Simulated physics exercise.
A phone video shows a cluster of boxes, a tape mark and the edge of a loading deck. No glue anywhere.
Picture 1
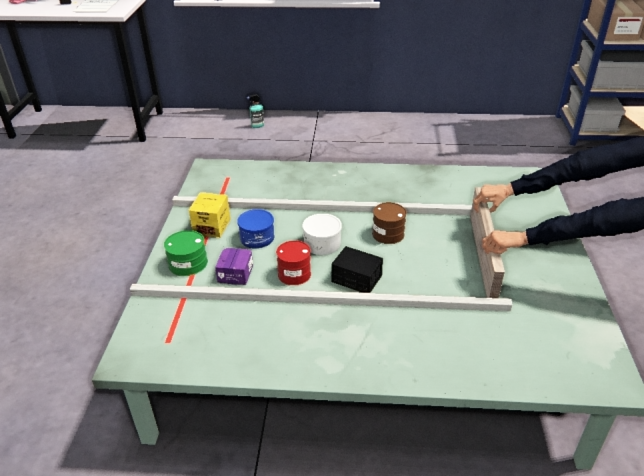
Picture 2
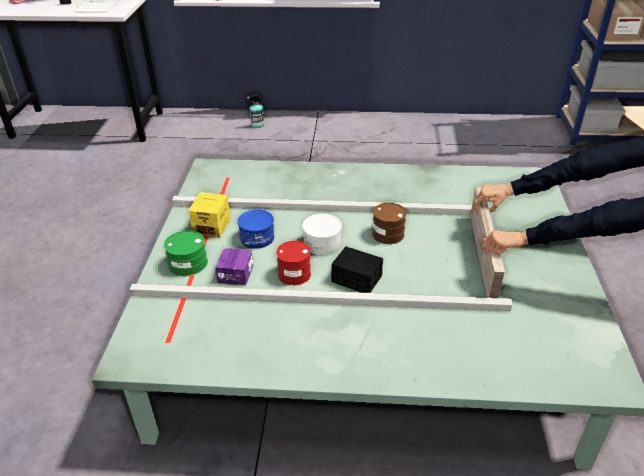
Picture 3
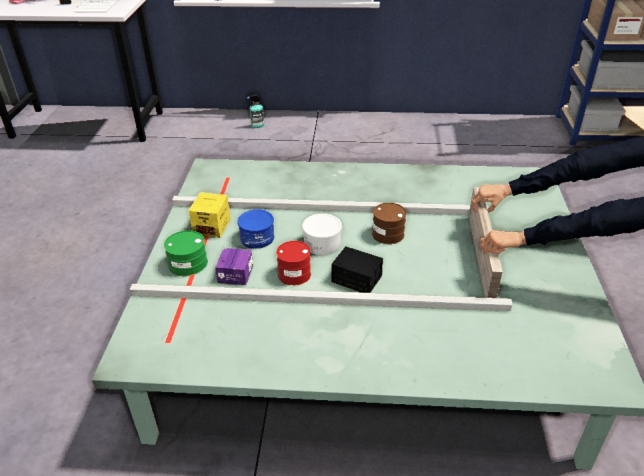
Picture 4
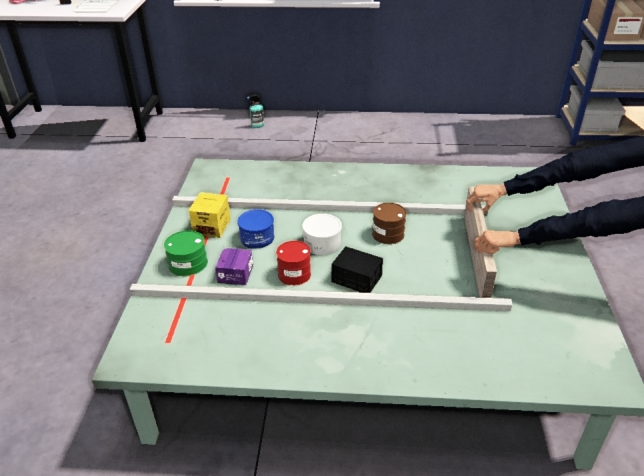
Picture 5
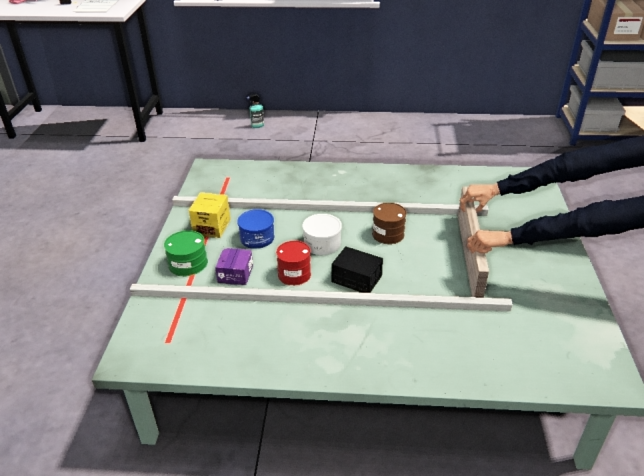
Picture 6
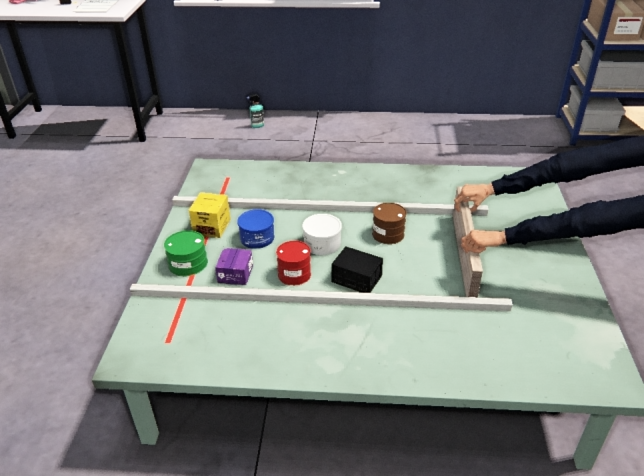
Two hands slid an upright plank a short way left between two pale rails on a green table, while the colorful canisters and boxes near the red tape line stayed still.
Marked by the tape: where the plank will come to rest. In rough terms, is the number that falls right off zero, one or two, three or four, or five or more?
Lost: Three or four.
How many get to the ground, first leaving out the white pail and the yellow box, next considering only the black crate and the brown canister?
Well, the first time you'd get 3, and the next time 2.
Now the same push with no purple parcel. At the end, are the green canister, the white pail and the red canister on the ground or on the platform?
Green canister goes down, white pail stays put, red canister goes down.
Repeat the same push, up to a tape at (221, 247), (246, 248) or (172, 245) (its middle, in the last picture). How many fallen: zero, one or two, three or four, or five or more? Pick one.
Well, in the order given, it's 1 or 2, one or two and 5 or more.
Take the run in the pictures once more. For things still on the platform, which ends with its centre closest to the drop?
The blue pail ends up foremost.
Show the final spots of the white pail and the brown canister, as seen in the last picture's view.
In order, first (182, 240), then (194, 215).
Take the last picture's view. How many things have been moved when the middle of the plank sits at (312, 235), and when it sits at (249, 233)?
Tally at point one: 5; at point two: 8.
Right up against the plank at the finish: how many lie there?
3 are in contact with it.
Soon after, none off yet; green canister at rest near (186, 253); yellow box at rest near (210, 215); purple parcel at rest near (235, 266).
In the end, the number that fall off is three or four; gone, red canister, purple parcel, yellow box and green canister.
